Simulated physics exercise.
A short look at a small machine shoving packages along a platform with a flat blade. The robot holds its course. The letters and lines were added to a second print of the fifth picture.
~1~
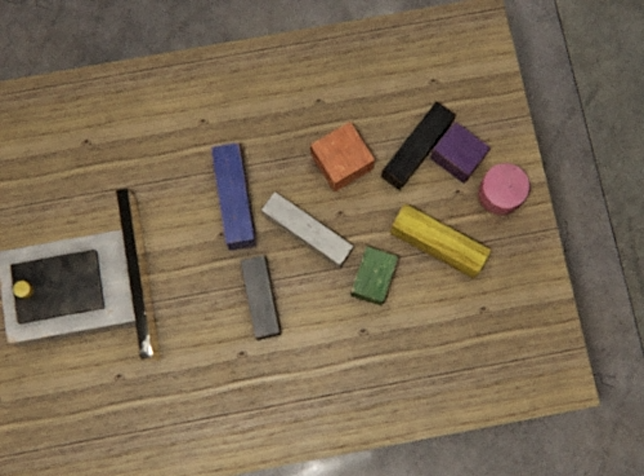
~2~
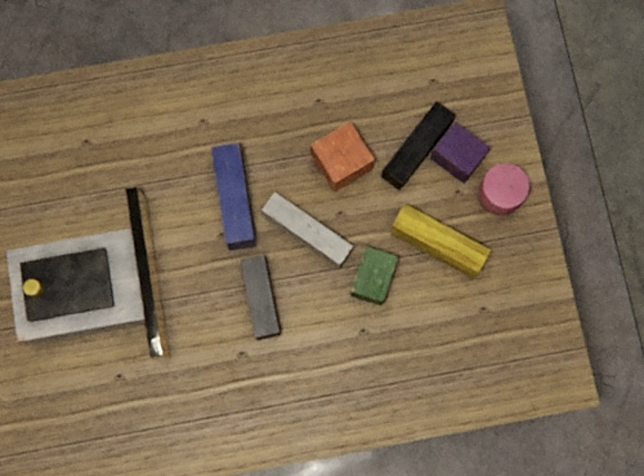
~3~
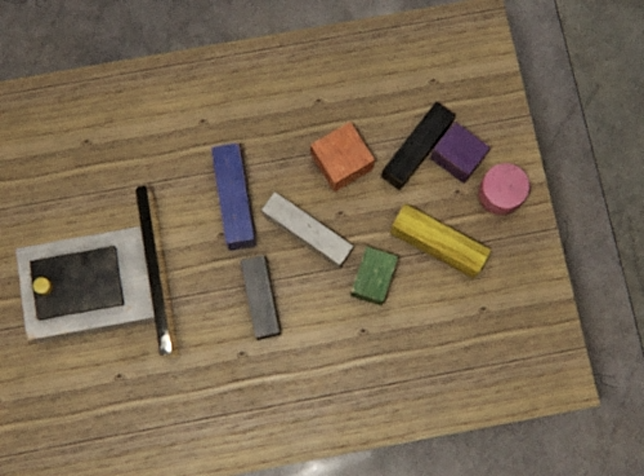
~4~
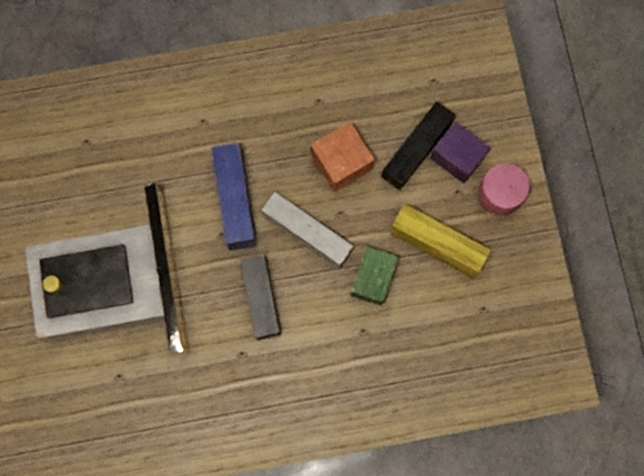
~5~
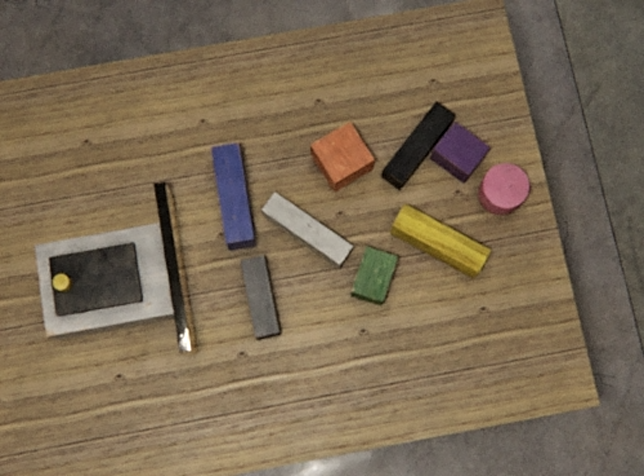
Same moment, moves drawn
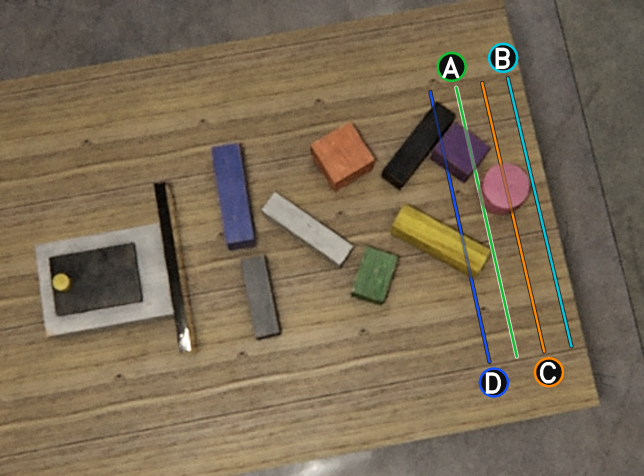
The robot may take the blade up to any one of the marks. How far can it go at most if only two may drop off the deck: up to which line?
Stop at D.
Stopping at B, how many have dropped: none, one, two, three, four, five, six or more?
By then, six or more.
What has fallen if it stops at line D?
The purple crate goes over.
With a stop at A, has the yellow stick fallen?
By then, yes.
On the marked copy, A at (486, 218); B at (539, 209); C at (512, 213); D at (459, 223).
Taking D. A third of the way, robot (207, 259); grey bar (303, 291); blue bar (286, 188).
Two thirds of the way, robot (312, 240); pink canister (514, 192); purple crate (494, 150).
When it is over, robot (393, 225); purple crate over the edge; pink canister (550, 178); one fallen.
As for the rest, A drops four; B drops nine; C drops six.
